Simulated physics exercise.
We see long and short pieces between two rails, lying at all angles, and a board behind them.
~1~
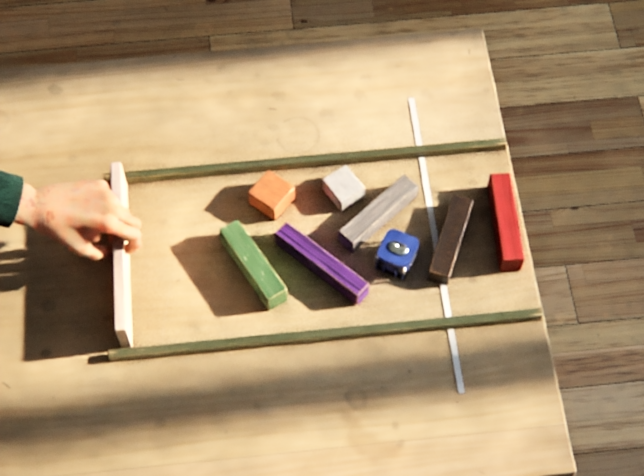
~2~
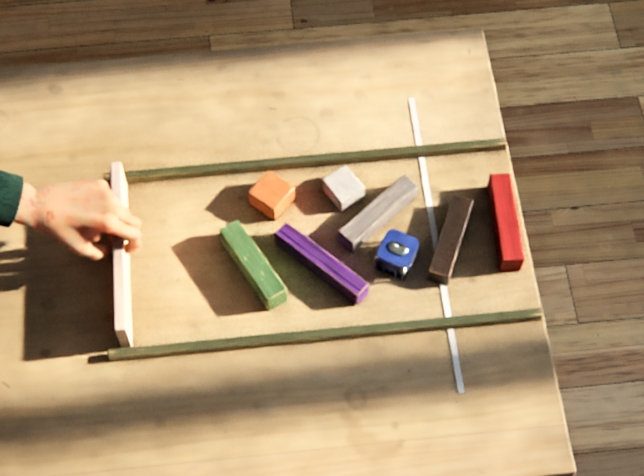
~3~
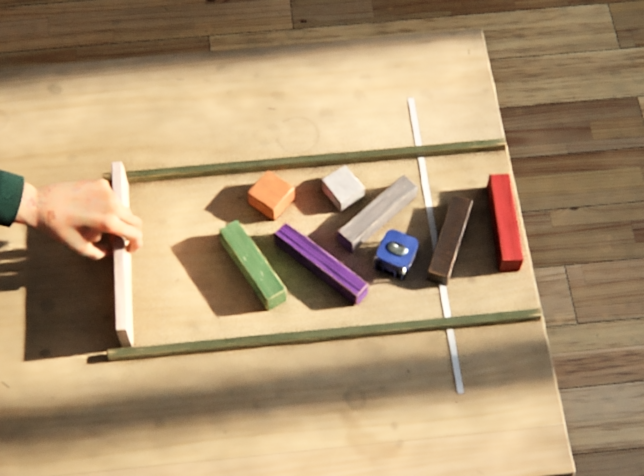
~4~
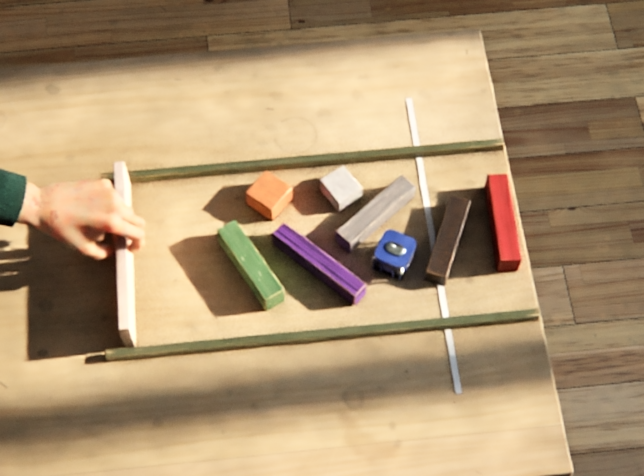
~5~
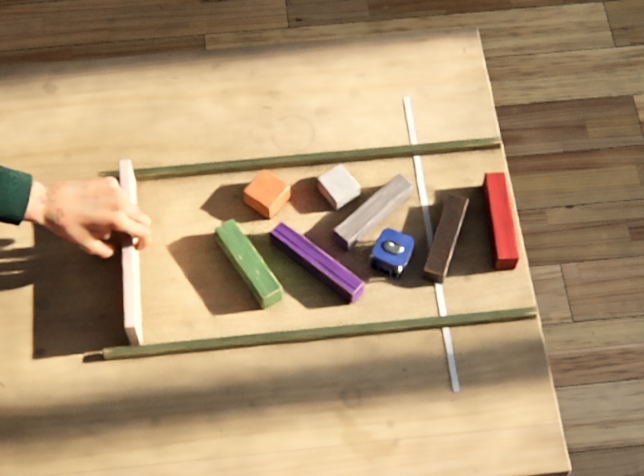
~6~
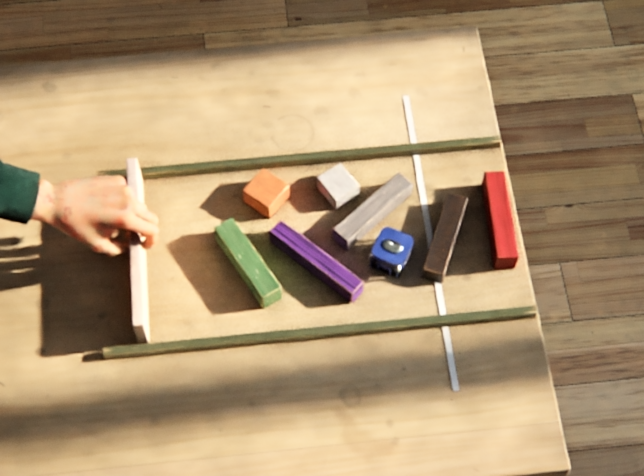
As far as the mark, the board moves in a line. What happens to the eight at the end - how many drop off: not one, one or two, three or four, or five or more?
The count of those that drop off: One or two.
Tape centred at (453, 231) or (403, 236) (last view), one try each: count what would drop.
The counts would come to 2 and 0.
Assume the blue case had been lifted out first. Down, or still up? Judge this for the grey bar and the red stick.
The grey bar is still there, the red stick is gone.
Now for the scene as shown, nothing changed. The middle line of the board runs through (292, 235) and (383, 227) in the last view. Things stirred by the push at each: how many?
By the first moment it's 5, by the second it's 7.
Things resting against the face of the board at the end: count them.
It is in contact with 2.
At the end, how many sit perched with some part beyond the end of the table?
That comes to 2 of them.
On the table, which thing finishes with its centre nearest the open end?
Going by centres, it is the black bar.
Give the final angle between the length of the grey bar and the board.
Near 20 degrees.
Soon after, none off yet; red stick at rest near (500, 219); black bar at rest near (445, 237); blue case at rest near (392, 252).
Then, none off yet; red stick at rest near (500, 219); black bar moving near (451, 239); blue case moved a little near (412, 256).
At rest, the number that fall off is one or two; fallen, red stick.
